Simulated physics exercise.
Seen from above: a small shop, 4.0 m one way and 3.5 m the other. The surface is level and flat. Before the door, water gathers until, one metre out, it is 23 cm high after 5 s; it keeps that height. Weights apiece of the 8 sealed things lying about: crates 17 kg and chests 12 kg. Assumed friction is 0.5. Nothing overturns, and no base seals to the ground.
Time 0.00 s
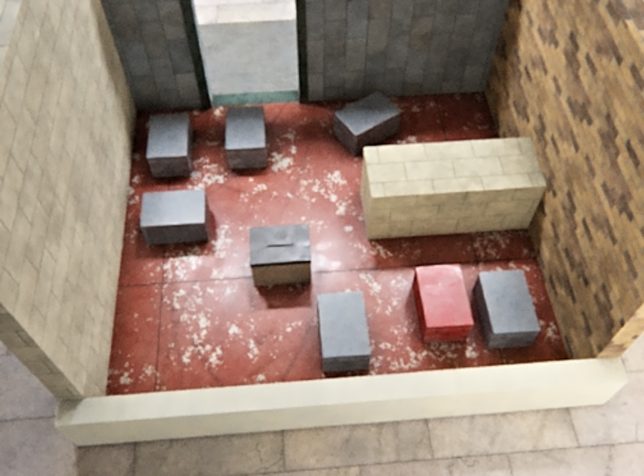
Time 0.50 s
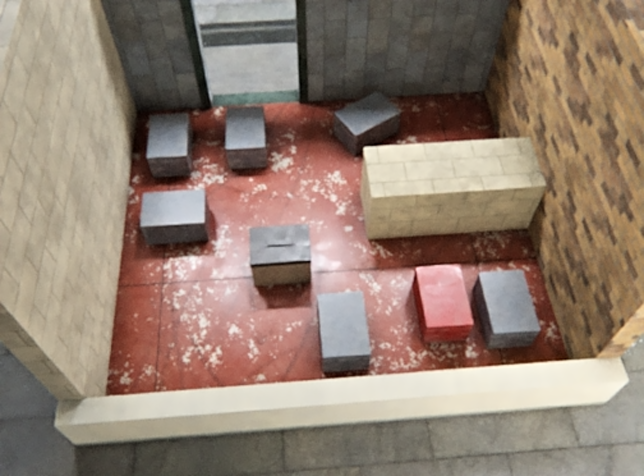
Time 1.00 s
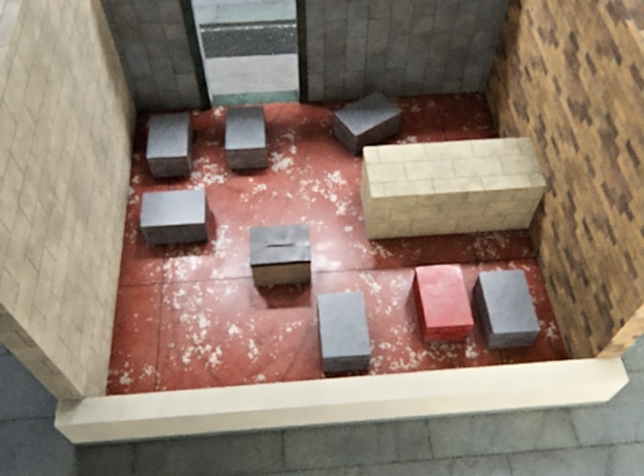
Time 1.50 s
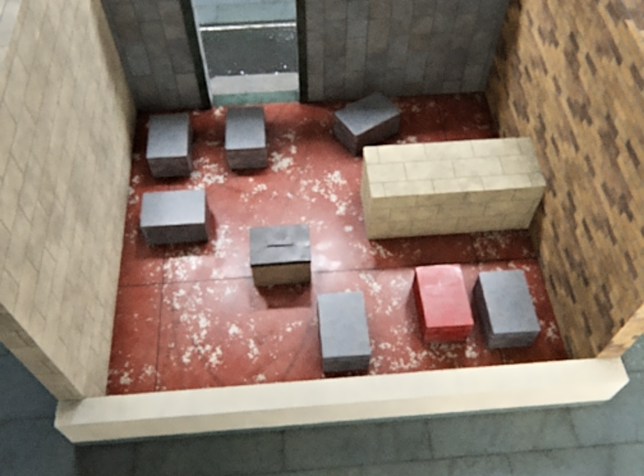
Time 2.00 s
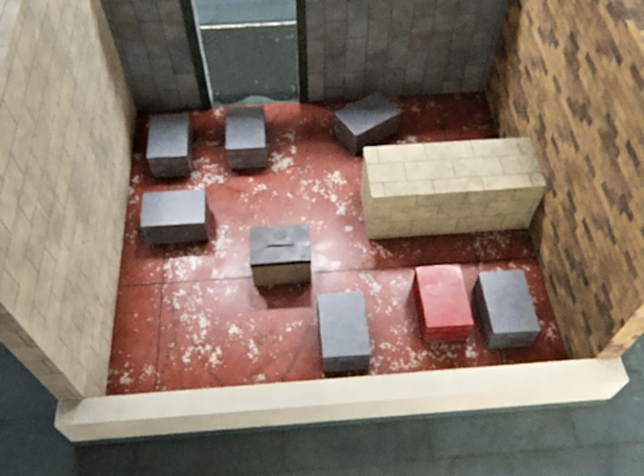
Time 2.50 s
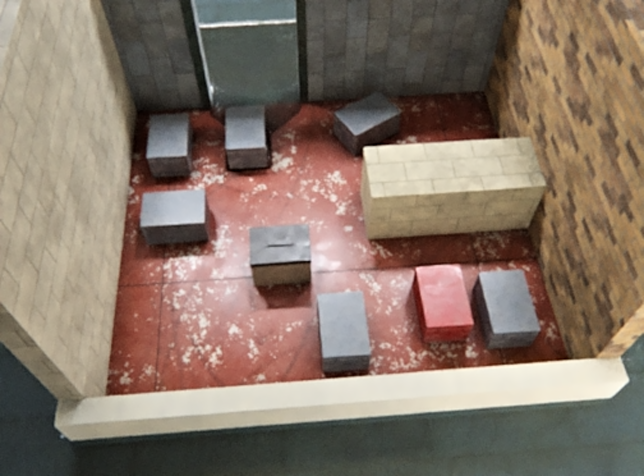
Water spreads over the paving outside the small shop while the crates inside stay still.
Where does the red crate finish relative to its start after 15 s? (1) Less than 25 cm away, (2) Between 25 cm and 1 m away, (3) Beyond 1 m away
Between 25 cm and 1 m away.
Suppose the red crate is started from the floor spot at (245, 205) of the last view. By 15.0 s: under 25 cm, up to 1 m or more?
It goes a long way.
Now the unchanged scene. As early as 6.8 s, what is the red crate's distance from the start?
Roughly 0 cm.
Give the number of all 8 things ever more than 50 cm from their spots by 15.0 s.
The count comes to 7.
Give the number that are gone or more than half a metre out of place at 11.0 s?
That would be 4.
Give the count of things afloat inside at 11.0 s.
At that moment it comes to 7.
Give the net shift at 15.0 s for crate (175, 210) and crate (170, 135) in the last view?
150 cm, 80 cm.
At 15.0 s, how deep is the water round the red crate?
The depth there is around 19 cm.
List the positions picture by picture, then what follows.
In the first frame, the red crate at (444, 295), on the bottom; water covers 0.0 m2; 0 of 8 have shifted.
In the second frame, the red crate at (444, 295) rests on the ground; water covers 0.0 m2; 0 of 8 have shifted.
In the third frame, the red crate at (444, 295) rests on the ground; 0.0 m2 under water; 0 of 8 have shifted.
In the fourth frame, the red crate at (444, 295), on the bottom; water covers 0.0 m2; 0 of 8 have shifted.
In the fifth frame, the red crate at (444, 295) rests on the ground; water covers 0.0 m2; 0 of 8 have shifted.
In the sixth frame, the red crate at (444, 295), on the bottom; 0.3 m2 under water; 0 of 8 have shifted.
After 3.5 s the red crate is near (444, 295), 0.0 m from its start, aground; 0 afloat.
After 6.8 s the red crate is near (444, 295), 0.0 m from its start, aground; 2 afloat.
After 11.0 s the red crate is near (494, 279), 0.5 m from its start, afloat; 7 afloat.
After 15.0 s the red crate is near (465, 235), 0.6 m from its start, afloat; 7 afloat.
